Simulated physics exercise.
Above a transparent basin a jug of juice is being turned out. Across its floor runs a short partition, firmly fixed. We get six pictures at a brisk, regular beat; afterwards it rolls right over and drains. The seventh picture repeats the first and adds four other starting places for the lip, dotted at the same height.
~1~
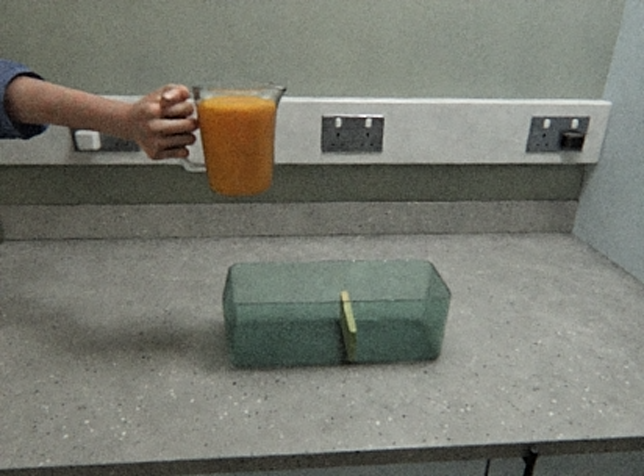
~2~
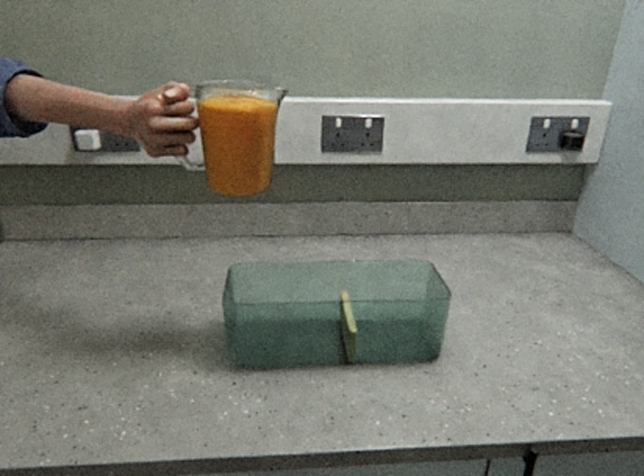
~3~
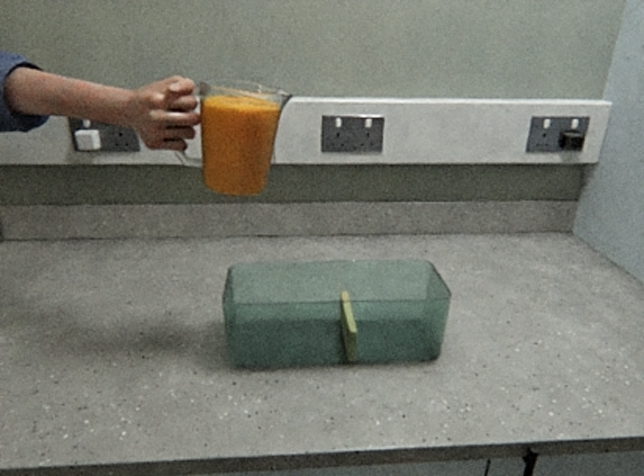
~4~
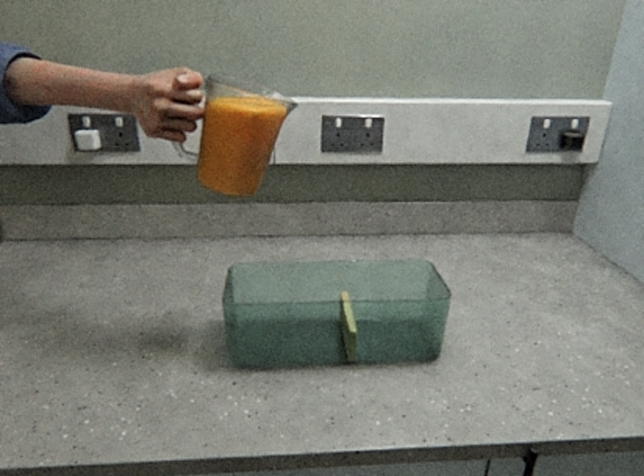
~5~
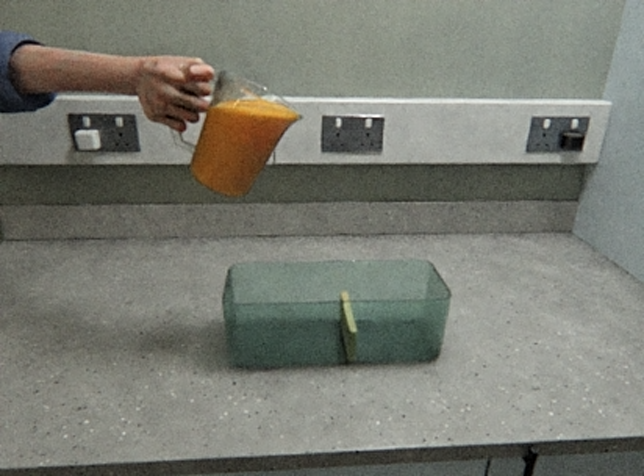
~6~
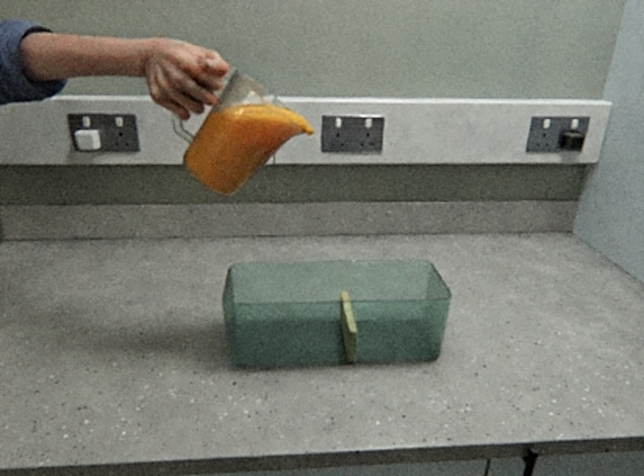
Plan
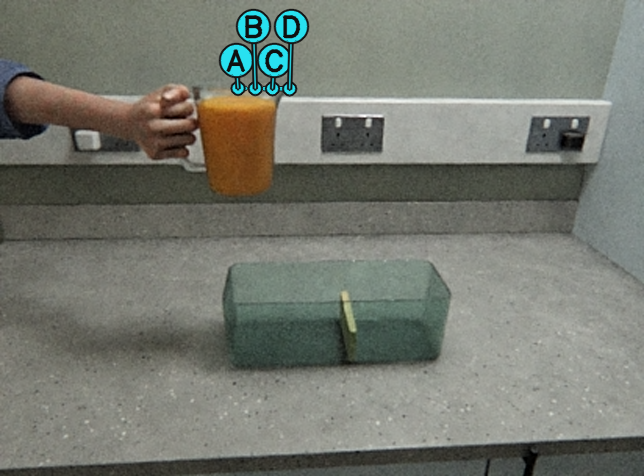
On a speckled grey counter, a hand held a glass jug of orange juice above a clear greenish basin with a short partition, then gradually tilted it rightward until juice just reached over the lip.
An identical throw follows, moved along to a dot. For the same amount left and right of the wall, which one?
C beats the others.
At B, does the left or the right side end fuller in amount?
The left side.
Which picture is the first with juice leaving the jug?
In picture 6.
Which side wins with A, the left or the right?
More ends on the left.
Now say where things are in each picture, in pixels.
In the first frame, upright, lip at (285, 88); basin from (229, 362) to (440, 355); top of the wall at (348, 310); nothing has left yet.
In the second frame, upright, lip at (287, 90); nothing has left yet.
In the third frame, tipped about 7°, lip at (291, 95); nothing has left yet.
In the fourth frame, tipped about 16°, lip at (297, 104); nothing has left yet.
In the fifth frame, tipped about 27°, lip at (302, 116); nothing has left yet.
In the sixth frame, tipped about 39°, lip at (305, 131); juice is over the lip, down to (310, 133).
On the marked copy, A at (238, 88); B at (255, 88); C at (272, 88); D at (289, 88).
With A, about 92 % ends left of the wall and 3 % right of it; 4 % is lost outside.
With B, about 84 % ends left of the wall and 6 % right of it; 10 % is lost outside.
With C, about 51 % ends left of the wall and 47 % right of it; 3 % is lost outside.
With D, about 8 % ends left of the wall and 90 % right of it.
